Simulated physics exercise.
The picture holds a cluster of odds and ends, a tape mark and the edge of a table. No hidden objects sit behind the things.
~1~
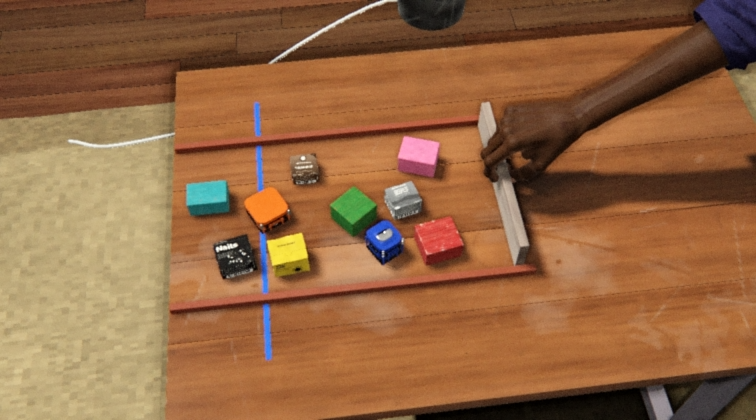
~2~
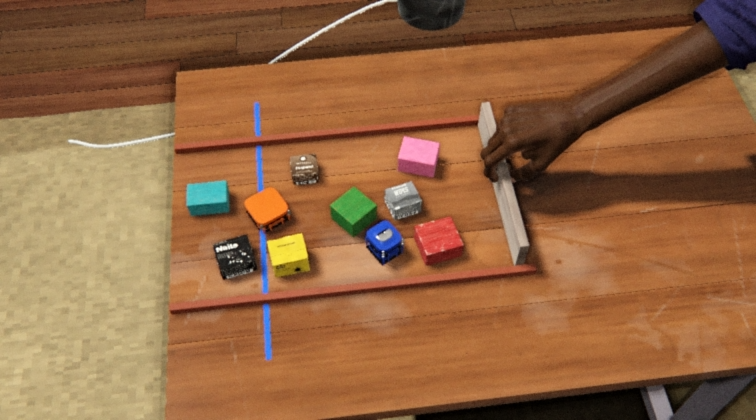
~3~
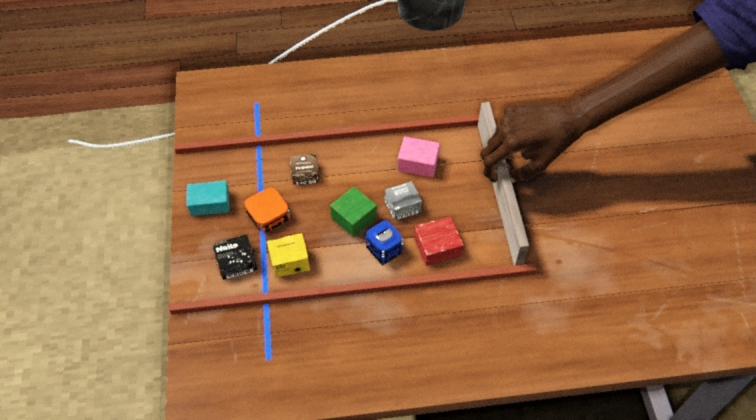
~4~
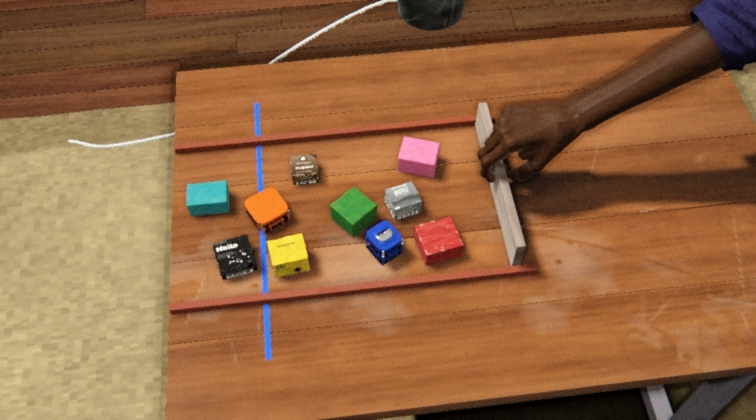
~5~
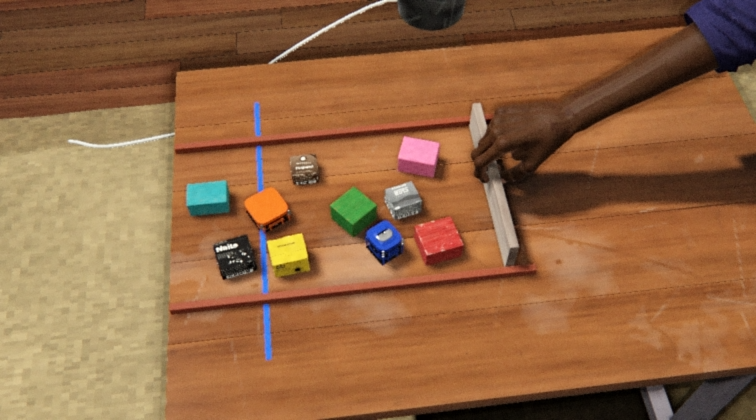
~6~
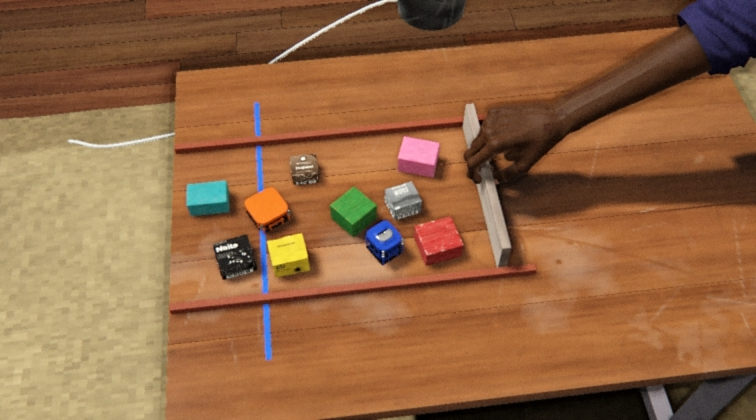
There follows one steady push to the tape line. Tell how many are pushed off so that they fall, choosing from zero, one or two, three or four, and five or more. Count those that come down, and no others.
You'd see one or two of the bits go off the end there.
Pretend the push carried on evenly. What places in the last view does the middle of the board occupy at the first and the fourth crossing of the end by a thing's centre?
At (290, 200) for the first, at (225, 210) for the fourth.
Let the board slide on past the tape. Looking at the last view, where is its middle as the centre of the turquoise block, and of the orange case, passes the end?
(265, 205) and then (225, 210), give or take.
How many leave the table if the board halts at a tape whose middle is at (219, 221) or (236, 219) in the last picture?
The counts: 6 and 3.
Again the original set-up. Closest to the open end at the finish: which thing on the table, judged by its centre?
The yellow box.
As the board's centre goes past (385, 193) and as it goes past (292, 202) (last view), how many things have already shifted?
The first number is 5, the next one 10.
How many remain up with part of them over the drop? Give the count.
It would come to 1.
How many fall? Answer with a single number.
The total comes to 2.
Early on, none off yet; turquoise block at rest near (208, 198); black box at rest near (235, 257); orange case at rest near (267, 211).
Finally, the number that fall off is one or two; lost, black box and turquoise block.
